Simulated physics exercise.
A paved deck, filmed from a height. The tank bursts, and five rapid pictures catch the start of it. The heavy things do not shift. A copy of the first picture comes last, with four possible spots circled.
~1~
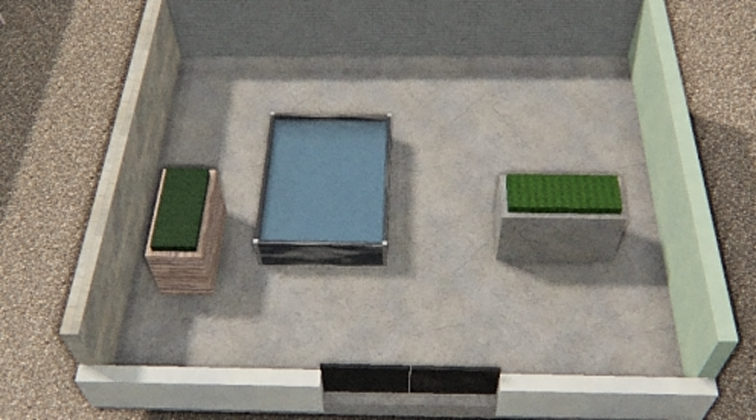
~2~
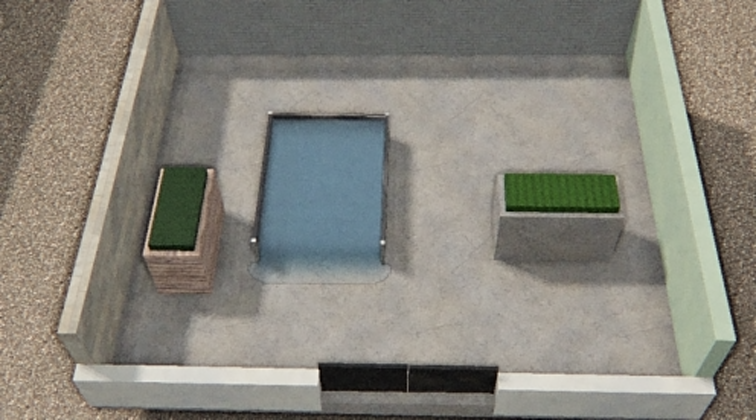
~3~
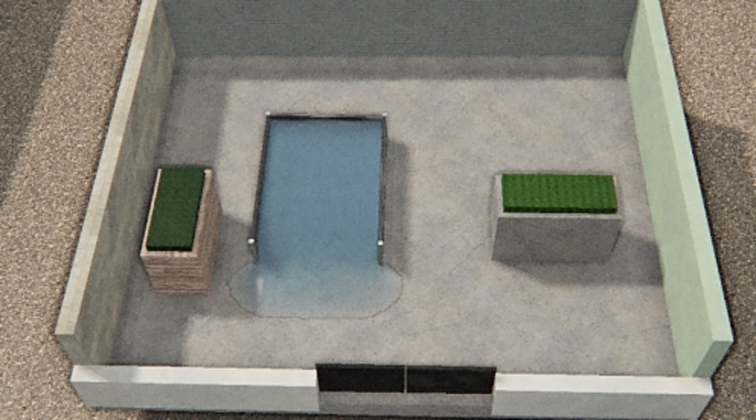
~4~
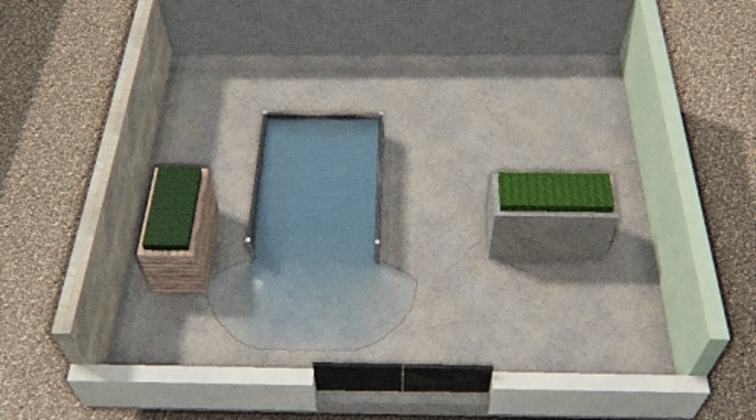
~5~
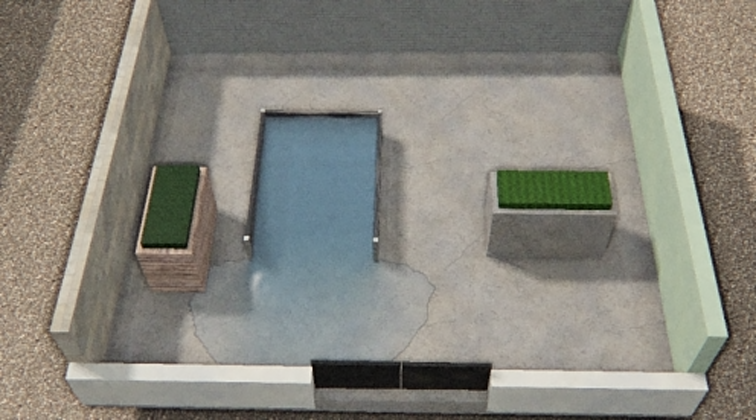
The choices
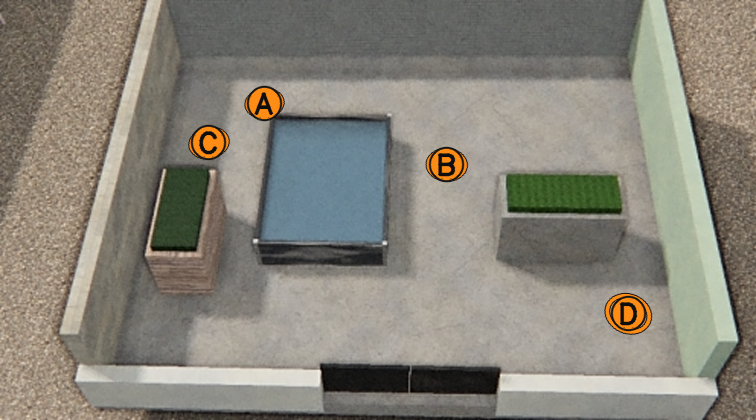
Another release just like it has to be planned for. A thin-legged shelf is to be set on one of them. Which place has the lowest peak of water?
B beats the others.
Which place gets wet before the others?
That would be D.
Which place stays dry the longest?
That would be B.
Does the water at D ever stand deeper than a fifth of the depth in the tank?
Yes.
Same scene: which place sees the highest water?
The answer is D.
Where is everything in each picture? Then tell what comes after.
The first frame shows tank full, its middle at (326, 179); shut gate at (410, 377).
In the second frame, 2 % of the ground under water, visible out to (254, 265).
In the third frame, 5 % of the ground under water, visible out to (239, 296).
In the fourth frame, 8 % of the ground under water, visible out to (247, 338).
In the fifth frame, 13 % of the ground under water, visible out to (225, 336).
In orange, A at (264, 103); B at (446, 164); C at (208, 142); D at (628, 313).
Choosing A, the water peaks at about 23 % of the depth that stood in the tank.
Choosing B, the water peaks at about 13 % of the depth that stood in the tank.
Choosing C, the water peaks at about 23 % of the depth that stood in the tank.
Choosing D, the water peaks at about 33 % of the depth that stood in the tank.
